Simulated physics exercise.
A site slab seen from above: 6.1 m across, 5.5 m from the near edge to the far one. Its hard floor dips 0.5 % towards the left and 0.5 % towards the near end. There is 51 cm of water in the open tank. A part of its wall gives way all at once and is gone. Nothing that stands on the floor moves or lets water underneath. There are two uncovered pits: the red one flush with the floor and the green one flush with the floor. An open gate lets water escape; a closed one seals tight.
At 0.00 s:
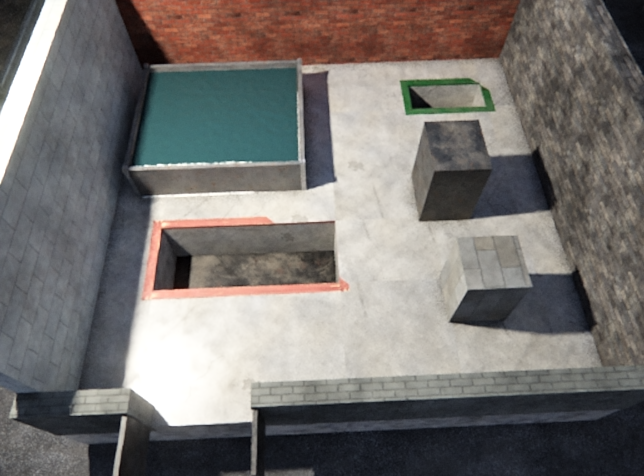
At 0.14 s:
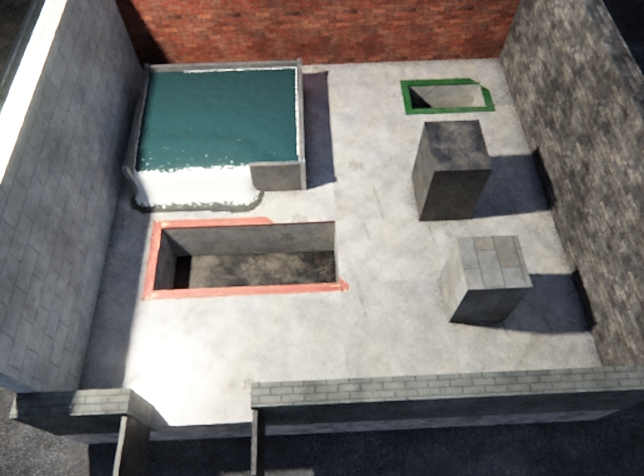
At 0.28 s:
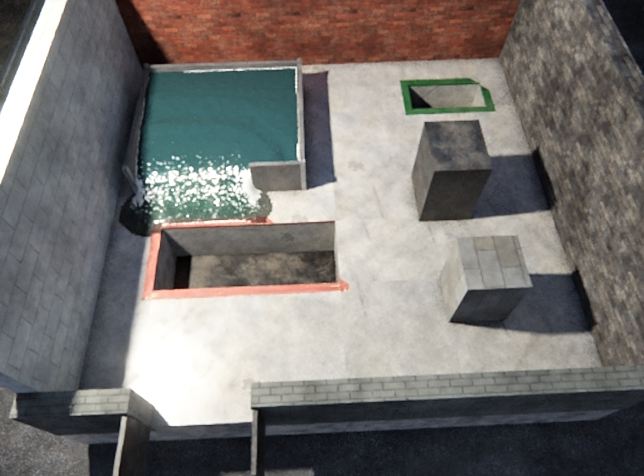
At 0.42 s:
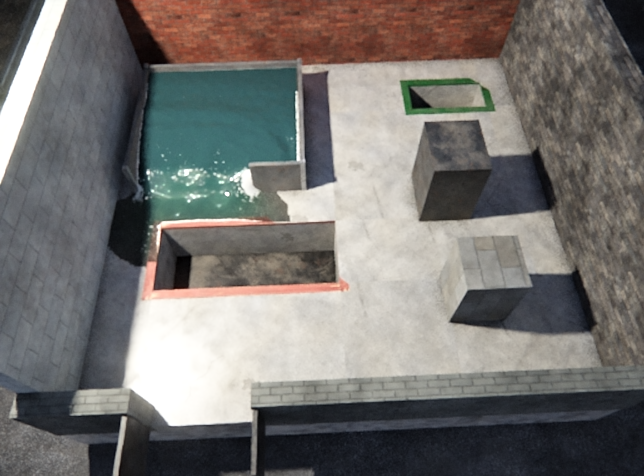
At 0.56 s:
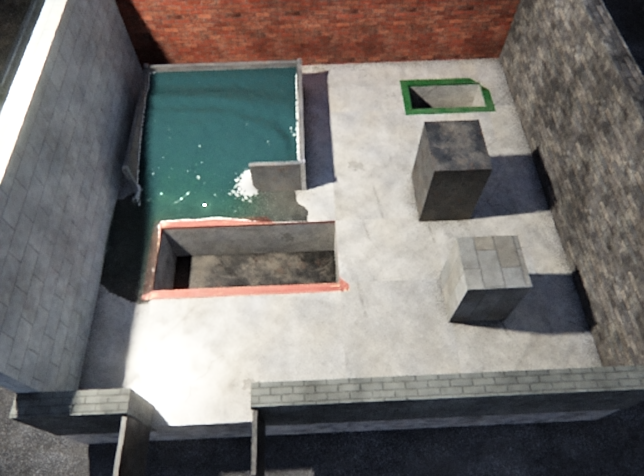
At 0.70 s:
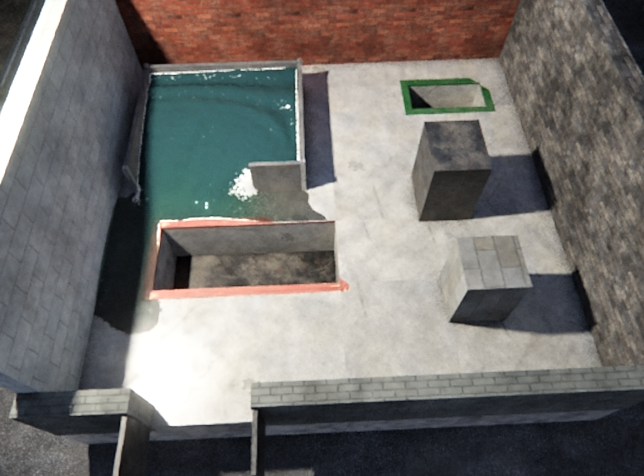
On a walled concrete slab seen from above, part of the near wall of a full open tank gives way, and water pours out, foaming, then spreads along the left side past the red-edged pit toward the near end.
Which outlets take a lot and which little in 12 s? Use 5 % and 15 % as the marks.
The gate opening takes between 5 and 15 %; the red pit takes more than 15 %; the green pit takes not even 5 %.
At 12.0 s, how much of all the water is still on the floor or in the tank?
Roughly 22 in a hundred.
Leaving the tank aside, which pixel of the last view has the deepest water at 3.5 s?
Near (76, 407).
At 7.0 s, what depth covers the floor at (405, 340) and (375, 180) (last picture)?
About 2 and 0 cm.
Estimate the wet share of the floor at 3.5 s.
Some 30 per cent of it.
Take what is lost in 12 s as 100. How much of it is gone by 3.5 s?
Some 60 per cent by then.
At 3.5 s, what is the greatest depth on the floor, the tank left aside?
Roughly 18 cm.
After 1.4 s water covers 10 % of the floor and is deepest (26 cm) near (167, 207); gone so far, the gate opening 0 %, the red pit 21 %, the green pit 0 %.
After 2.2 s water covers 15 % of the floor and is deepest (28 cm) near (92, 407); gone so far, the gate opening 0 %, the red pit 34 %, the green pit 0 %.
After 3.5 s water covers 30 % of the floor and is deepest (18 cm) near (76, 407); gone so far, the gate opening 2 %, the red pit 46 %, the green pit 0 %.
After 7.0 s water covers 45 % of the floor and is deepest (8 cm) near (76, 407); gone so far, the gate opening 6 %, the red pit 62 %, the green pit 0 %.
After 12.0 s water covers 55 % of the floor and is deepest (4 cm) near (76, 407); gone so far, the gate opening 9 %, the red pit 70 %, the green pit 0 %.
